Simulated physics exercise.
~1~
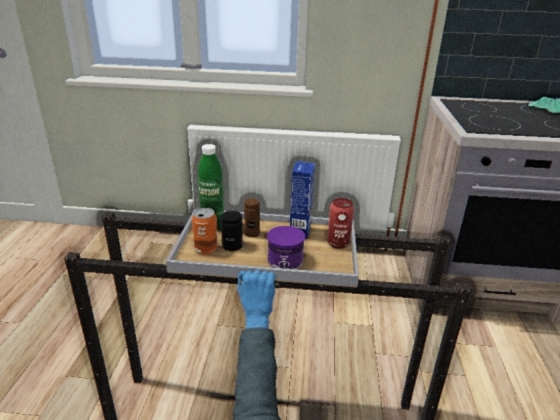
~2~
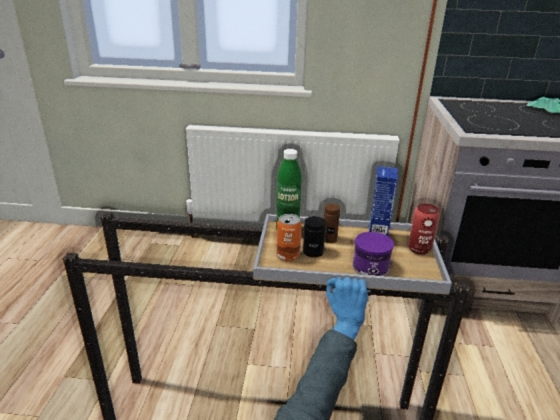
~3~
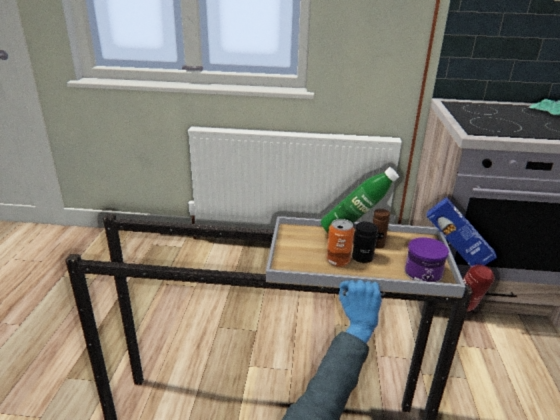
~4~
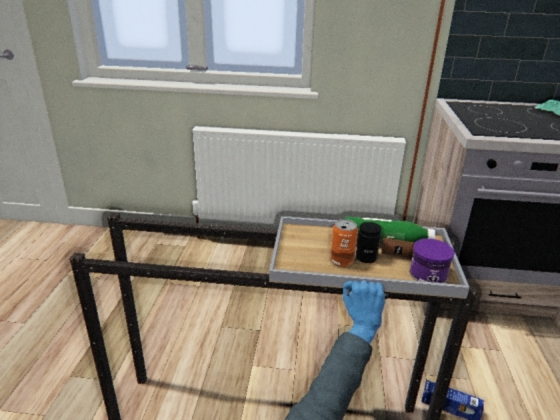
A tray slides right, dropping the blue carton and red can, toppling bottle and shaker aboard.
